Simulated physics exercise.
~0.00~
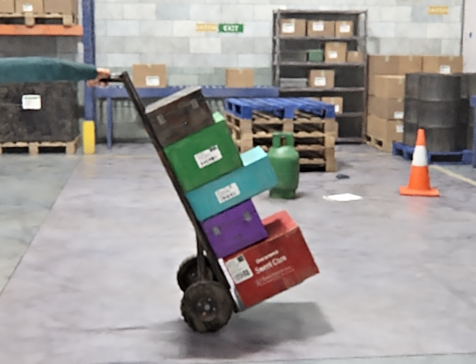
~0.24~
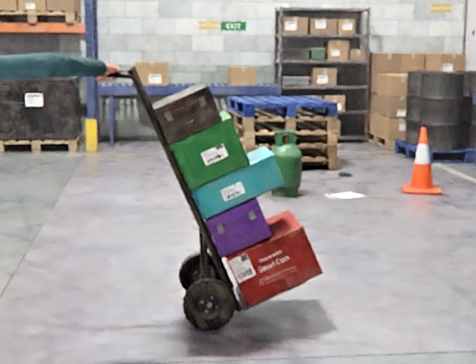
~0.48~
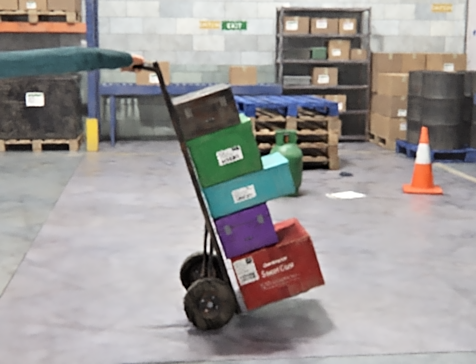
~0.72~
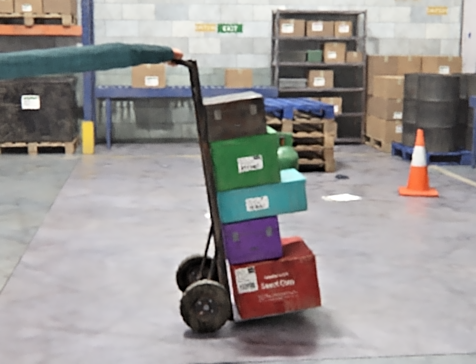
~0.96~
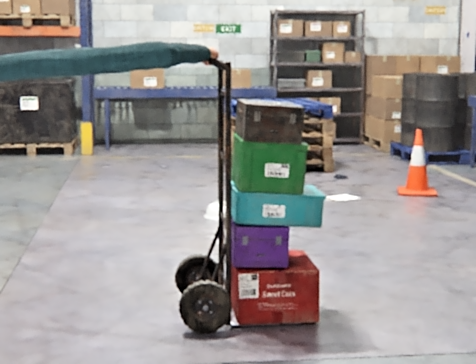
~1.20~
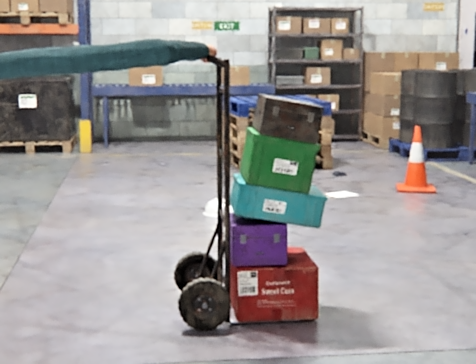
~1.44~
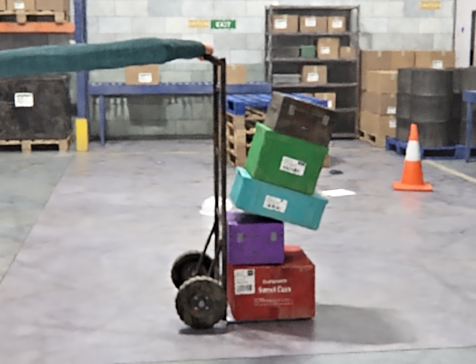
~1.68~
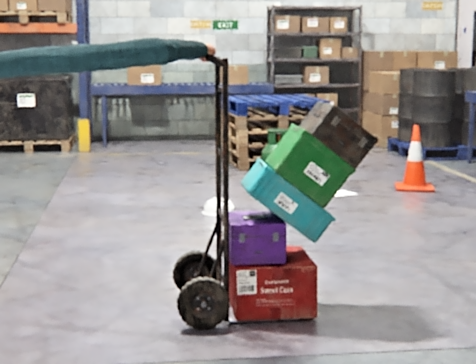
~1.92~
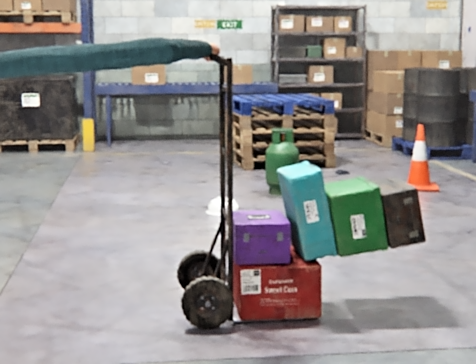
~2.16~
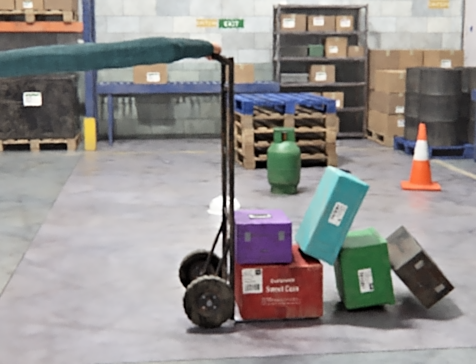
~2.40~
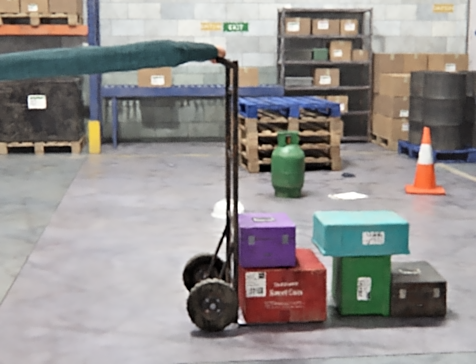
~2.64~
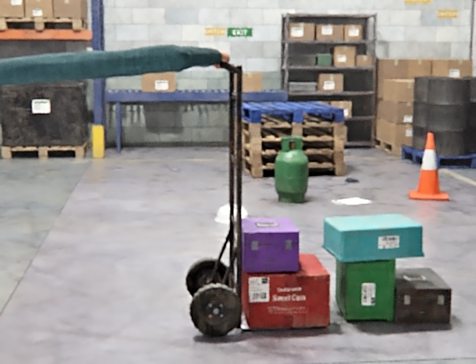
The clip opens on a tilted hand truck in a warehouse, held by a green-sleeved arm and stacked with a red box, a purple toolbox, a turquoise tote, a green tote and a black toolbox. The arm swings the handle rightward until the truck stands upright and its plate meets the floor. The top three pieces keep going, tipping right together off the purple toolbox. They topple over the edge, the black toolbox and green tote dropping to the floor. The turquoise tote rolls onto the green one and rests there, while the purple toolbox stays on the red box.
